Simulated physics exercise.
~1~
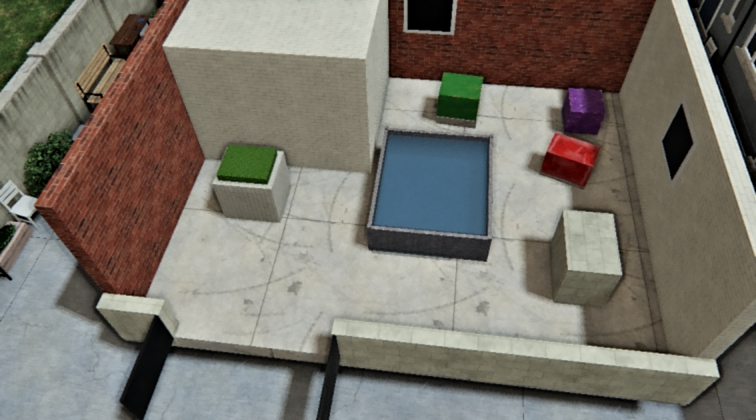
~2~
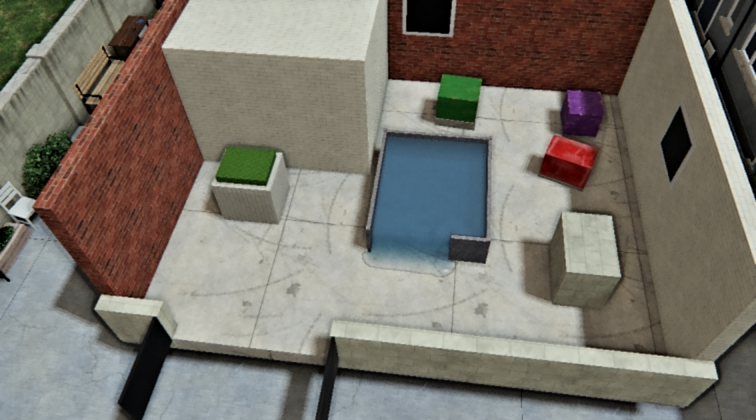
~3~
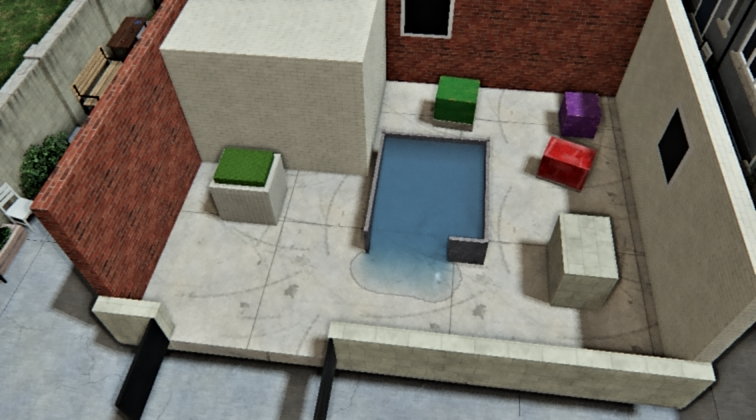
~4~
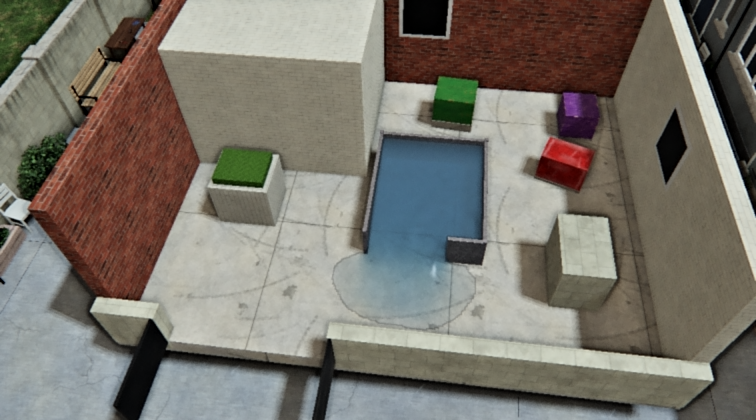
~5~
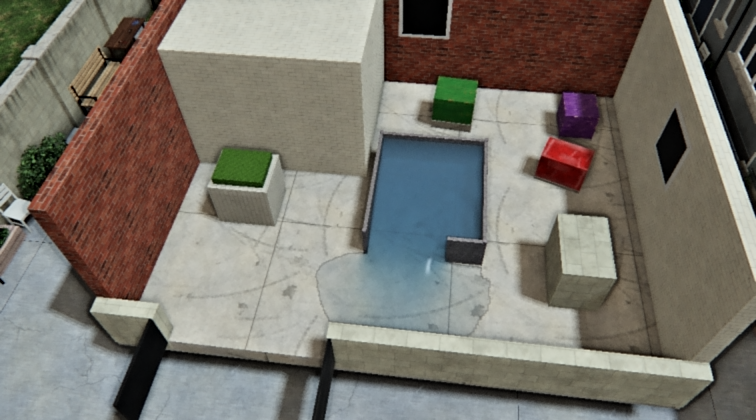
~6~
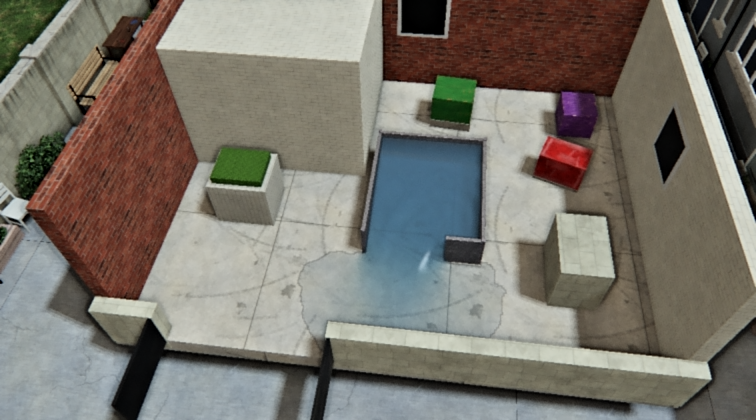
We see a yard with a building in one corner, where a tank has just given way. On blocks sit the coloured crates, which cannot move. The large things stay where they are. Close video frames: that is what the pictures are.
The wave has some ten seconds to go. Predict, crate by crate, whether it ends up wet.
Result: The red crate has too short a plinth; the green crate has a tall enough plinth; the purple crate has too short a plinth.
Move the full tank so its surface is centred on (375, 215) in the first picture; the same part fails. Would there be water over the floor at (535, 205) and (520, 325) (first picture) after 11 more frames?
Note: Point one missed by the flow; point two reached by the flow.
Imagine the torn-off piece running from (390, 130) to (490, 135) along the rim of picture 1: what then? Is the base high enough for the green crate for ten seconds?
Looking at the green crate, it is hit.
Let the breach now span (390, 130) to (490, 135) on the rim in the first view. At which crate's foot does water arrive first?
That would be the one in green.
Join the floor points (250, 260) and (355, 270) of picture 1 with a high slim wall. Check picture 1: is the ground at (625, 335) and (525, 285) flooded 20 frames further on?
In order, I'd call them inundated and inundated.
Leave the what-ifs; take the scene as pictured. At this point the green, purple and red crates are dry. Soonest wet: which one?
Note: The crate marked red is first.
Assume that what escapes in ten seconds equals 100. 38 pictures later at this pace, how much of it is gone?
Around 75 percent.
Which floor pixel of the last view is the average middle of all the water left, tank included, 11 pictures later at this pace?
My pick is pixel (417, 257).
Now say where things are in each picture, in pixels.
In the first picture, still water in the tank at (434, 182).
In the second picture, water pours out at (410, 246) and has run to (451, 266).
In the third picture, the front is at (451, 287), out from the gap at (408, 249).
In the fourth picture, the front is at (432, 323), out from the gap at (406, 250).
In the fifth picture, the front is at a hidden place, out from the gap at (406, 250).
In the sixth picture, water pours out at (405, 249) and has run to a hidden place.
A moment on, water covers 15 % of the floor; the red crate not reached, the green crate not reached, the purple crate not reached.
Next, water covers 30 % of the floor; the red crate not reached, the green crate not reached, the purple crate not reached.
Then, water covers 45 % of the floor; the red crate not reached, the green crate not reached, the purple crate not reached.
Later, water covers 65 % of the floor; the red crate water round its plinth, the green crate not reached, the purple crate water round its plinth.
In the end, water covers 95 % of the floor; the red crate was topped, the green crate stayed above the water, the purple crate was topped.
